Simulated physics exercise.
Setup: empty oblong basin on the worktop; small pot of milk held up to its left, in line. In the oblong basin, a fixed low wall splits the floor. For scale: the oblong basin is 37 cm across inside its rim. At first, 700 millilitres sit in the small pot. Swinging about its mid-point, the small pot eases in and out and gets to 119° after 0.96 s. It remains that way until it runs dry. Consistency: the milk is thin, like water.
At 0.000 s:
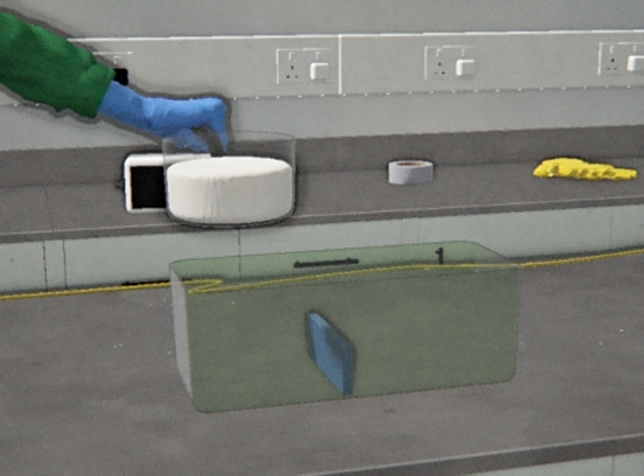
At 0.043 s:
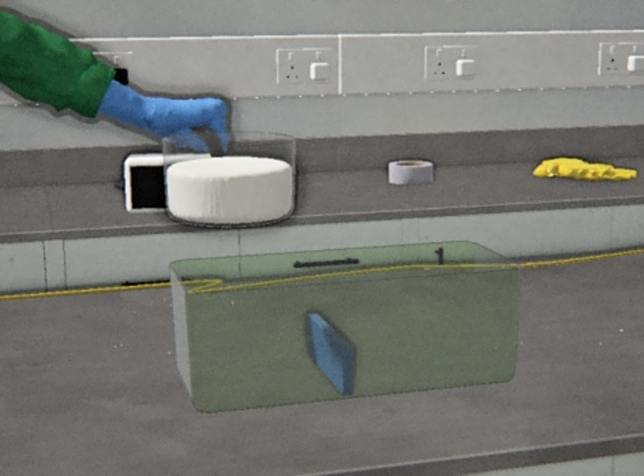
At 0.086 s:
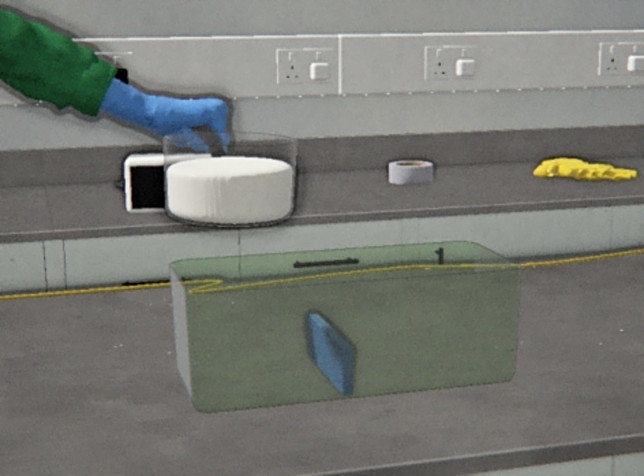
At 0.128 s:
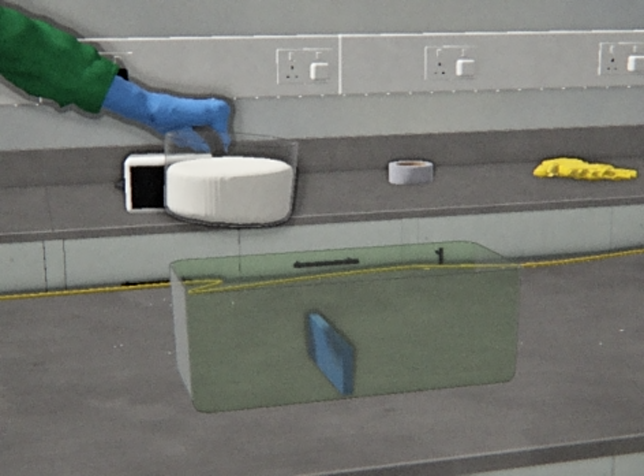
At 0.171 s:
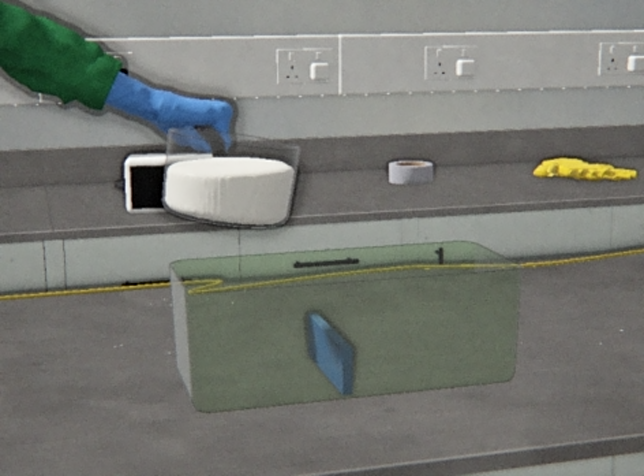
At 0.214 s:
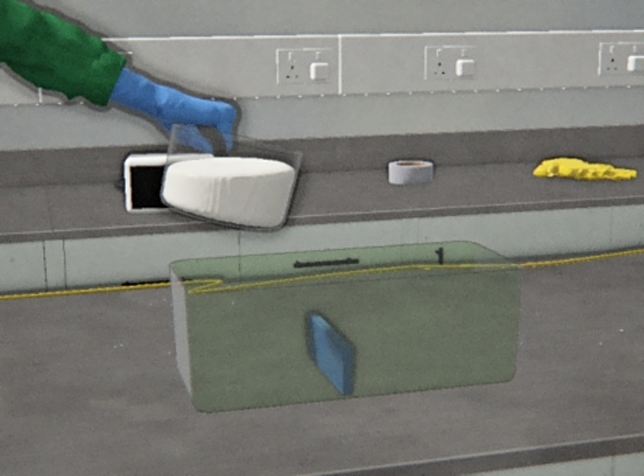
Blue-gloved hand gradually tilting a small clear pot of white milk rightward, above and left of an empty oblong basin.
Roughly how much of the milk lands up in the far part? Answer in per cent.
Around 57 %.
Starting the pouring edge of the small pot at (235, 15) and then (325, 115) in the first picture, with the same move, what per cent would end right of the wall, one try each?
25 per cent first, 90 per cent second.
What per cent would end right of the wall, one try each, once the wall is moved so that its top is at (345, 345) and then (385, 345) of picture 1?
First try about 45 %, second try about 10 %.
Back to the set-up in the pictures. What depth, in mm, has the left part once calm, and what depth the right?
The left side settles near 12 mm and the right side near 14 mm.
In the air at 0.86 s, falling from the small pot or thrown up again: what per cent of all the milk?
About 5 % of the total.
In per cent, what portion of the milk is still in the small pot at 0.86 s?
Around 7 in a hundred is still there.
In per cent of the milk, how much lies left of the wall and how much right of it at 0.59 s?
Roughly 1 sits left and 10 sits right.
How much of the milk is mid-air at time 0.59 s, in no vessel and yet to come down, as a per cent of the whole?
30 %.
By 0.59 s the tilt is 80° and 58 per cent is still to pour, 1 is left of the wall and 11 right of it.
By 0.86 s the tilt is 116° and 7 per cent is still to pour, 32 is left of the wall and 56 right of it.
By 1.15 s the tilt is 119° and 0 per cent is still to pour, 43 is left of the wall and 56 right of it.
By 1.46 s the tilt is 119° and 0 per cent is still to pour, 43 is left of the wall and 57 right of it.
At rest 43 per cent lies left of the wall, 57 right of it and 0 outside.
